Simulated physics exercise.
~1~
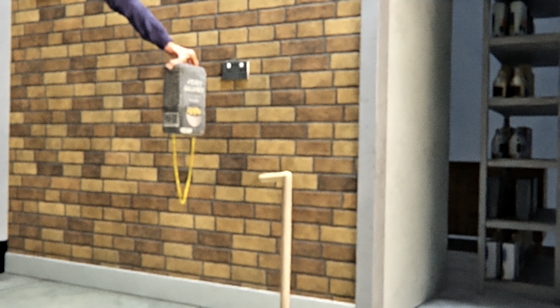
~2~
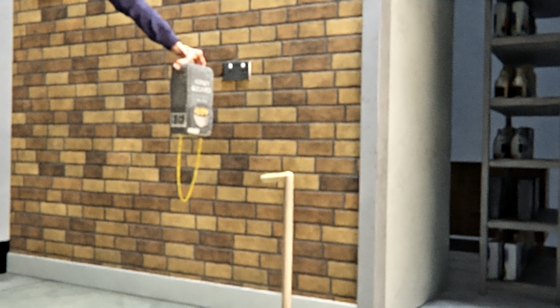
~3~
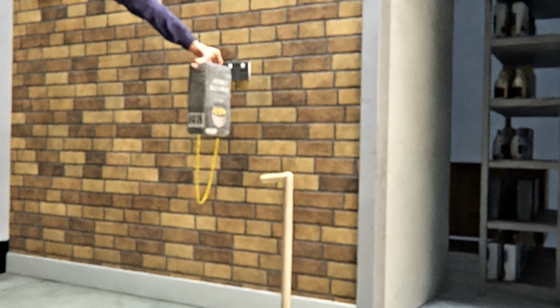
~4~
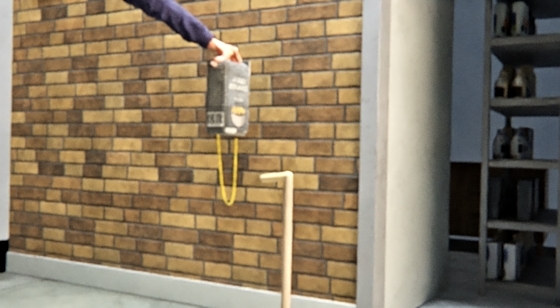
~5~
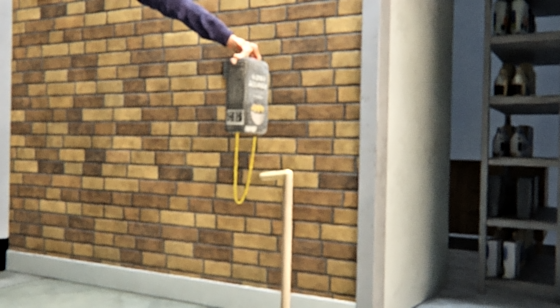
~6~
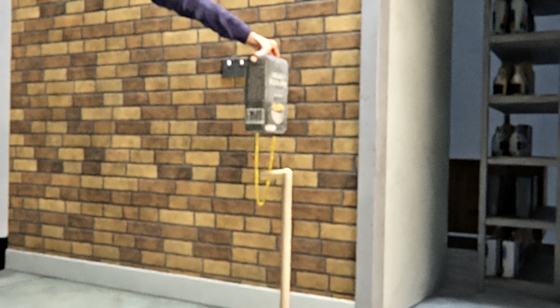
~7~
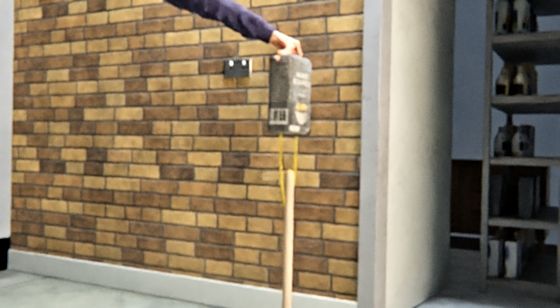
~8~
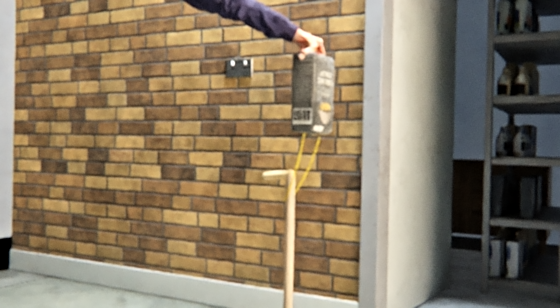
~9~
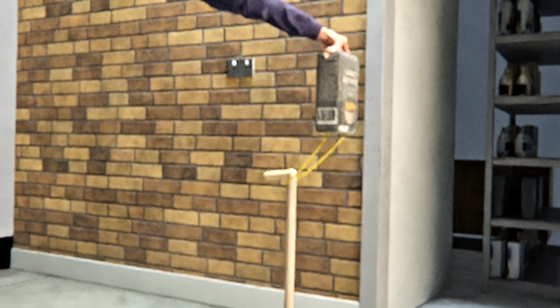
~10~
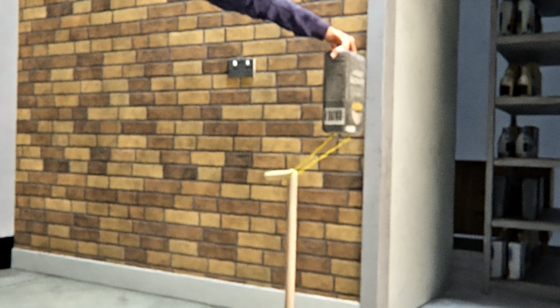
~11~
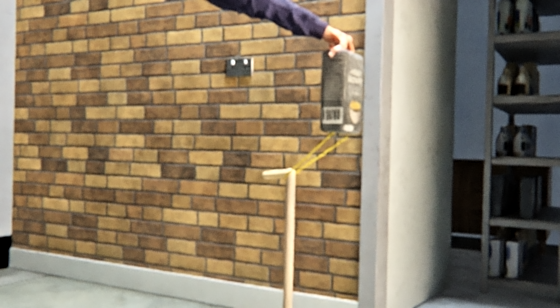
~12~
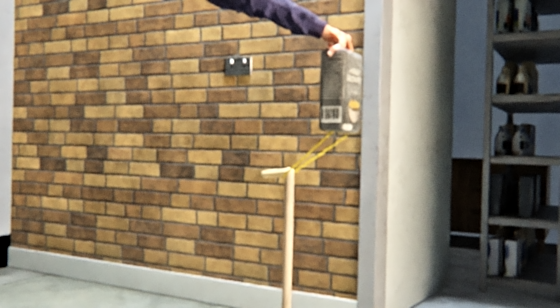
The video shows a hand carrying a grey sack with a trailing yellow loop rightward past a brick wall and over a hooked post. The loop catches on the hook and pulls tight, and the hand stops with the sack held just beyond the post.
